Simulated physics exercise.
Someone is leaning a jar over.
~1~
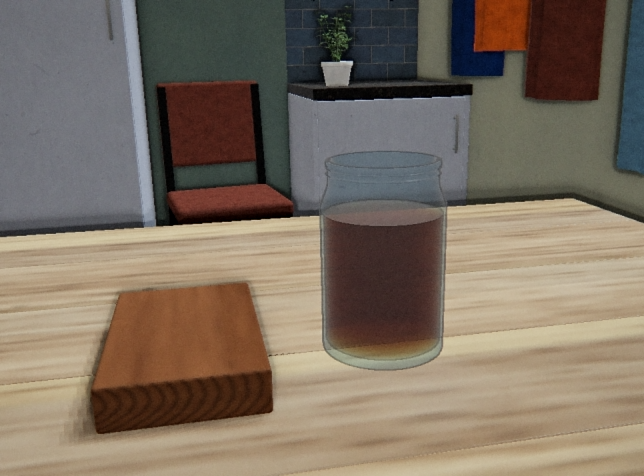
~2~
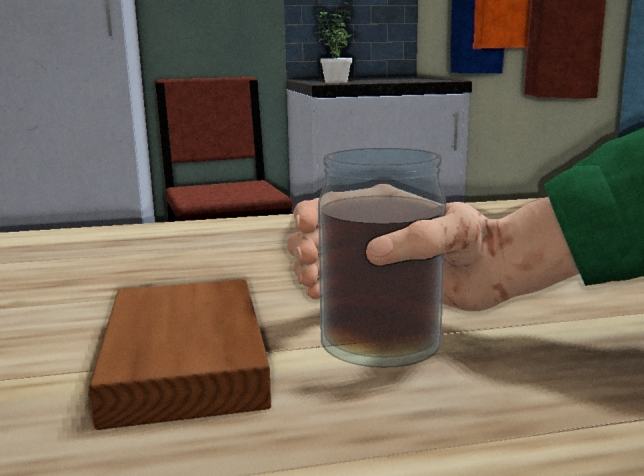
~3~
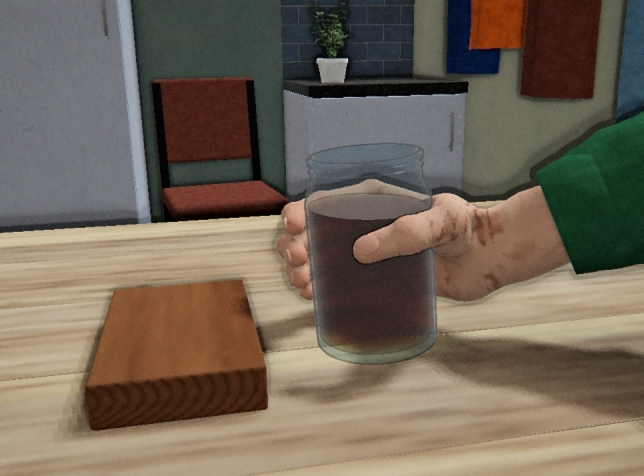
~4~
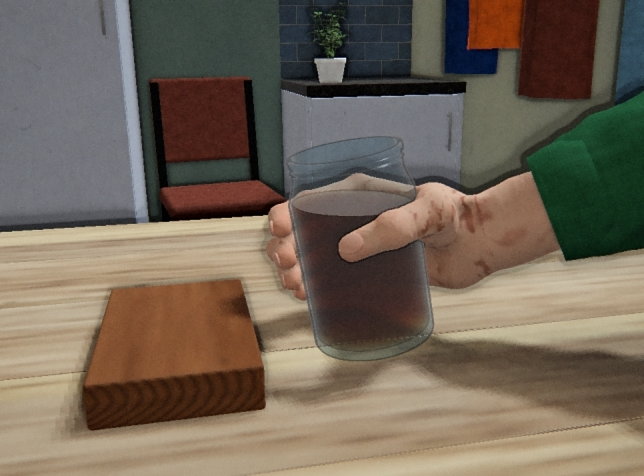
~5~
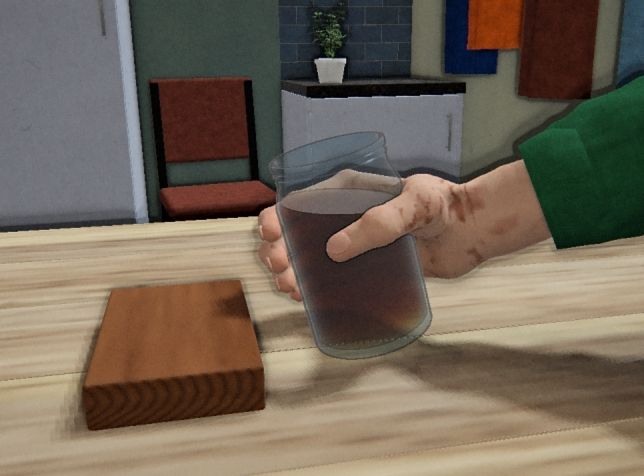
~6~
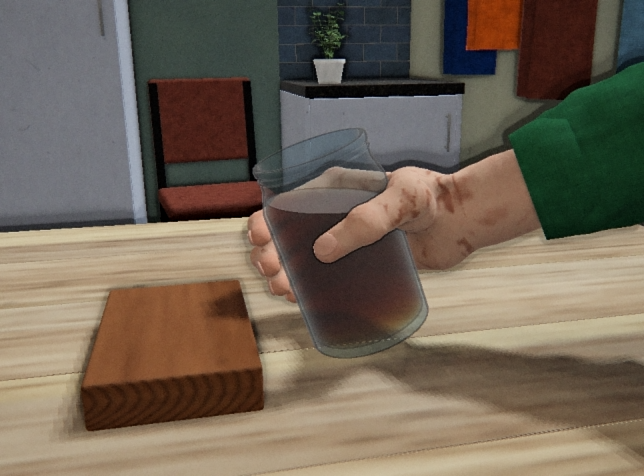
A glass jar about two thirds full of dark brown liquid stands upright on a pale wooden table, seen from just above the tabletop in a kitchen. A reddish-brown wooden block lies to its left, with a red chair, grey cabinets and a potted plant behind. A green-sleeved hand enters from the right, grips the jar and leans its top leftward towards the block, while the view shifts very slightly.
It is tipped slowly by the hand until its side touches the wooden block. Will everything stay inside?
The liquid escapes.
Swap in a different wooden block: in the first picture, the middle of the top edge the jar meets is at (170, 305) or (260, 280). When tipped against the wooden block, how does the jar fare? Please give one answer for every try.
Log: Spillage / contained.
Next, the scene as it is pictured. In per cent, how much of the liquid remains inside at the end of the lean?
80 %.
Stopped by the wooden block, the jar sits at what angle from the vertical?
55°.
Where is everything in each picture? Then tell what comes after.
In the first picture, it stands upright; jar (383, 249) about two thirds full.
The second picture shows a hand takes hold; jar about two thirds full, surface at (381, 210); wooden block (184, 341).
In the third picture, the top moves towards the wooden block; jar (370, 243) about two thirds full.
The fourth picture shows on the way over; jar about two thirds full, surface at (352, 203); wooden block (178, 342).
In the fifth picture, it is leaning; jar (349, 237) about two thirds full.
The sixth picture shows tipping on its foot; jar about two thirds full, surface at (327, 201); wooden block (177, 342).
Soon after, the jar leans by about 35°; nothing has left it.
Later, the jar leans by about 50°; some has gone over its rim; nearly all of the iced tea is inside.
In the end, the jar leans by about 55°, against the wooden block; some has gone over its rim; about three quarters of the iced tea is inside.
